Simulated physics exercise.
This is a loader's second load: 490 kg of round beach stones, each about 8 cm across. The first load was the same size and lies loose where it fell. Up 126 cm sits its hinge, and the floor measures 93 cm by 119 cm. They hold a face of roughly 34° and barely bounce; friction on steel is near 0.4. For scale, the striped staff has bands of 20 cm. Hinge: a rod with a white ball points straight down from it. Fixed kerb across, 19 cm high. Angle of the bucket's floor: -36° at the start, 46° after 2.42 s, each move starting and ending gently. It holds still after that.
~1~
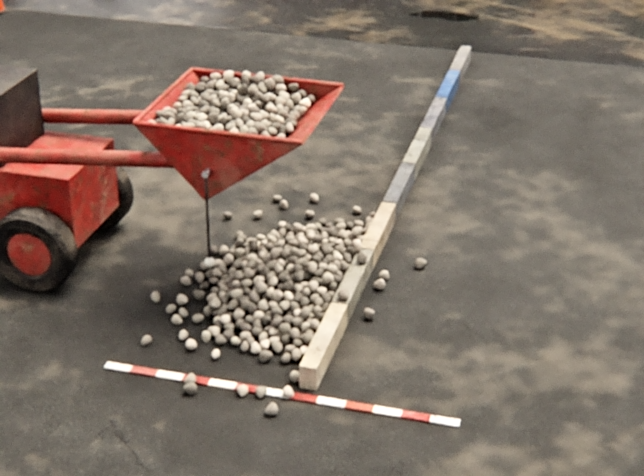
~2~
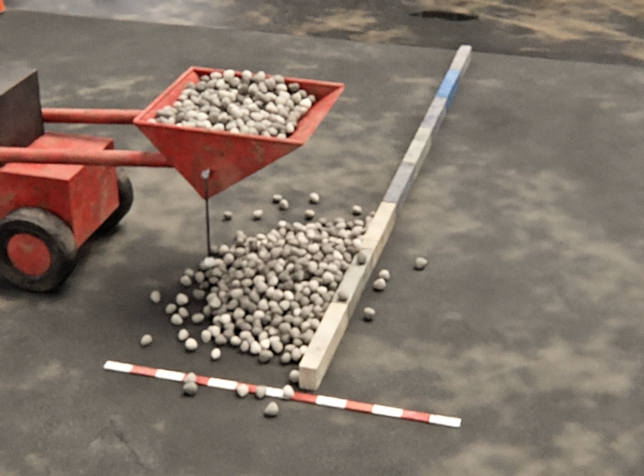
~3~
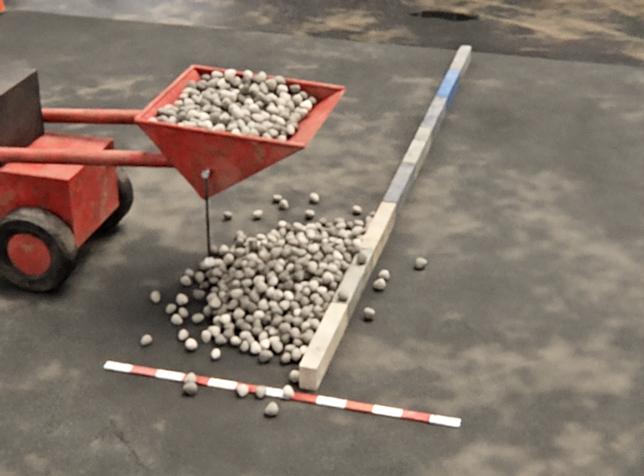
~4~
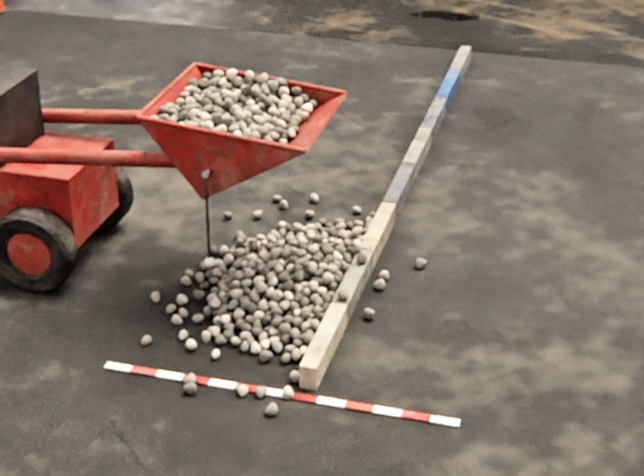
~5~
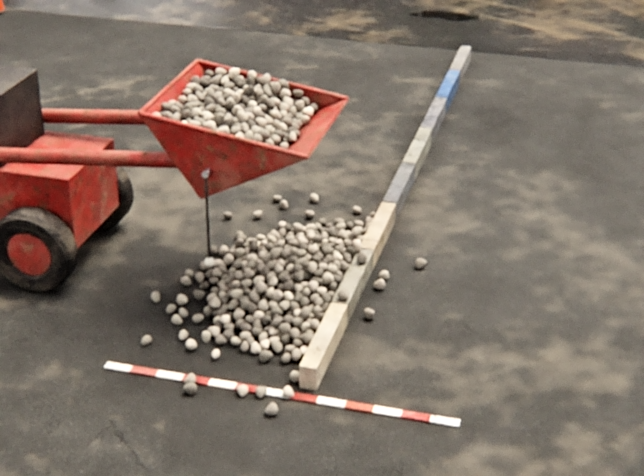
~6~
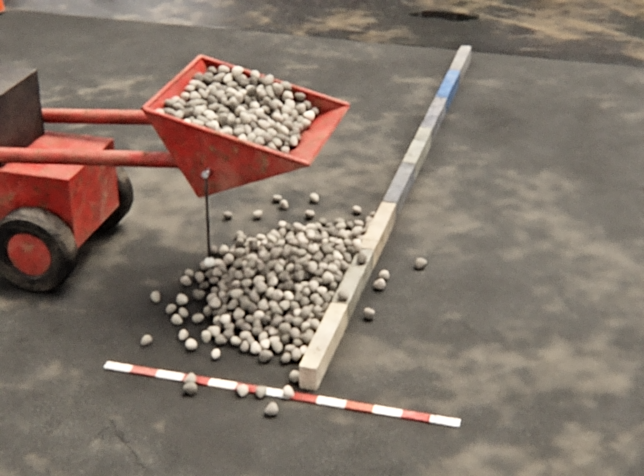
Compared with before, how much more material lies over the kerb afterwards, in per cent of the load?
Some 44 per cent of a load more.
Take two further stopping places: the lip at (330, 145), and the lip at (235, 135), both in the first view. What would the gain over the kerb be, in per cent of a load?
I'd expect near 75 per cent first and near 0 per cent next.
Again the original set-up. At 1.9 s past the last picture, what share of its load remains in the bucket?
Near 0 per cent of the load is held.
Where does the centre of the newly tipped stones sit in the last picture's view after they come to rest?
I'd point to about (348, 283).
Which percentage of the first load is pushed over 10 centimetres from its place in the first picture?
About 5 %.
Then, 1.2 s after the last picture the floor is at 33°; in per cent of one load, 74 in the bucket, 124 on this side of the kerb, 2 over the kerb; the foremost stones are at (377, 280).
Then, 1.9 s after the last picture the floor is at 46°; in per cent of one load, 0 in the bucket, 164 on this side of the kerb, 36 over the kerb; the foremost stones are at (472, 313).
Then, 2.3 s after the last picture the floor is at 46°; in per cent of one load, 0 in the bucket, 156 on this side of the kerb, 43 over the kerb; the foremost stones are at (514, 323).
Then, 5.0 s after the last picture the floor is at 46°; in per cent of one load, 0 in the bucket, 154 on this side of the kerb, 45 over the kerb; the foremost stones are at (542, 327). Net gain over the kerb, 44.
